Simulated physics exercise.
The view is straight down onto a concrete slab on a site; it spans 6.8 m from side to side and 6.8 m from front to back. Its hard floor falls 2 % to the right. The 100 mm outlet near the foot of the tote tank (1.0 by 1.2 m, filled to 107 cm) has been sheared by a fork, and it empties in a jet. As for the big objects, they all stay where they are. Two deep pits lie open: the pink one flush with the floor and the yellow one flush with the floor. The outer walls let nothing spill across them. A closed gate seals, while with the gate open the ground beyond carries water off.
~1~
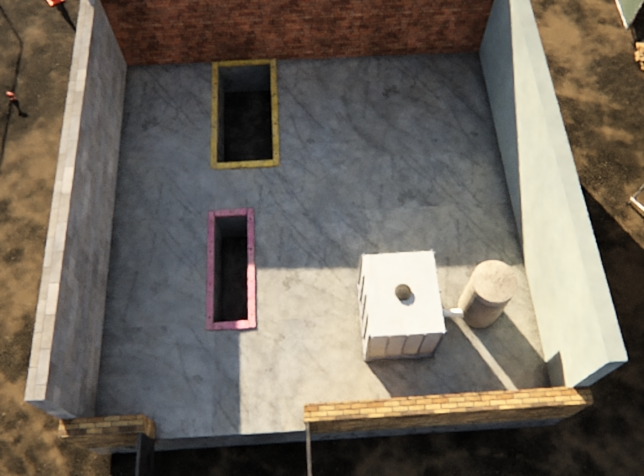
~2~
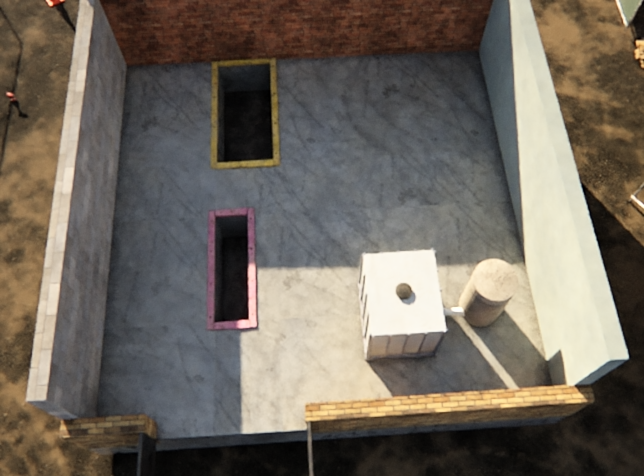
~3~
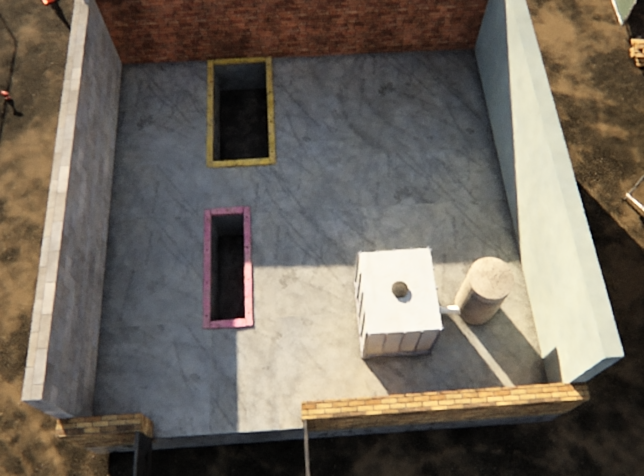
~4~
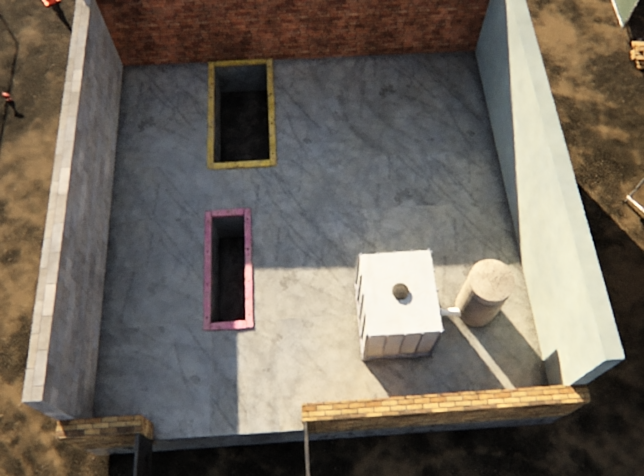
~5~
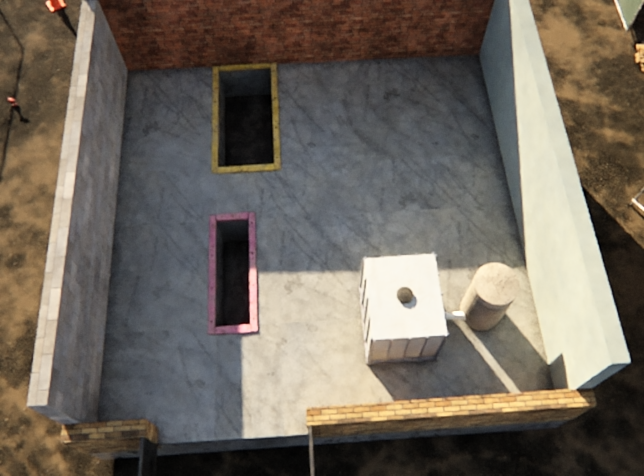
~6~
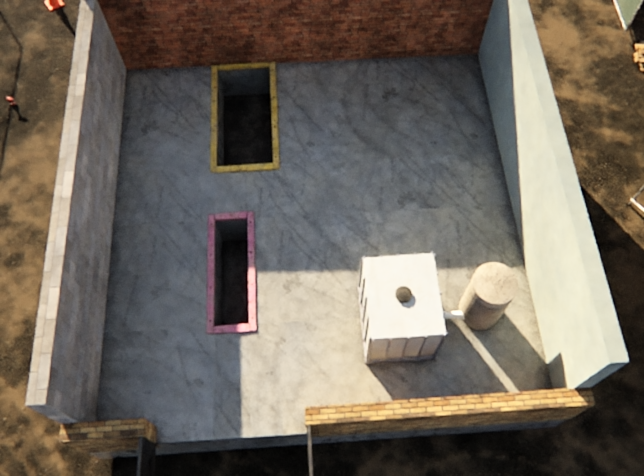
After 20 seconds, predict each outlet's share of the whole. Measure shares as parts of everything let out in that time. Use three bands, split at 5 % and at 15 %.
Shares: Gate opening: Under 5 %; pink pit: Under 5 %; yellow pit: Not even 5 %.
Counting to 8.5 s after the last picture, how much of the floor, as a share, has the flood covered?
About 0 percent of the floor.
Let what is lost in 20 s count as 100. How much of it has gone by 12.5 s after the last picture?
By then, roughly 0 per cent.
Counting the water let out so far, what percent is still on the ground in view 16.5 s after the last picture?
About 100 per cent remains.
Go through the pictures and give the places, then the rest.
The jet has just started at (447, 313); the ground is still dry, in the first frame.
The jet leaves at (448, 312); the sheet reaches a hidden place, 0.8 m away, and wets 0.0 m2, in the second frame.
The jet leaves at (444, 310); the sheet reaches a hidden place, 0.8 m away, and wets 0.0 m2, in the third frame.
The jet leaves at (444, 312); the sheet reaches a hidden place, 0.8 m away, and wets 0.0 m2, in the fourth frame.
The jet leaves at (449, 316); the sheet reaches a hidden place, 0.8 m away, and wets 0.0 m2, in the fifth frame.
The jet leaves at (448, 315); the sheet reaches a hidden place, 0.8 m away, and wets 0.0 m2, in the sixth frame.
Then, 1.5 s after the last picture water covers under 5 % of the floor and is deepest (0 cm) near (157, 439); gone so far, the gate opening 0 %, the pink pit 0 %, the yellow pit 0 %.
Then, 4.5 s after the last picture water covers under 5 % of the floor and is deepest (0 cm) near (157, 439); gone so far, the gate opening 0 %, the pink pit 0 %, the yellow pit 0 %.
Then, 8.5 s after the last picture water covers under 5 % of the floor and is deepest (2 cm) near (459, 325); gone so far, the gate opening 0 %, the pink pit 0 %, the yellow pit 0 %.
Then, 12.5 s after the last picture water covers 5 % of the floor and is deepest (2 cm) near (459, 325); gone so far, the gate opening 0 %, the pink pit 0 %, the yellow pit 0 %.
Then, 16.5 s after the last picture water covers 5 % of the floor and is deepest (2 cm) near (544, 401); gone so far, the gate opening 0 %, the pink pit 0 %, the yellow pit 0 %.
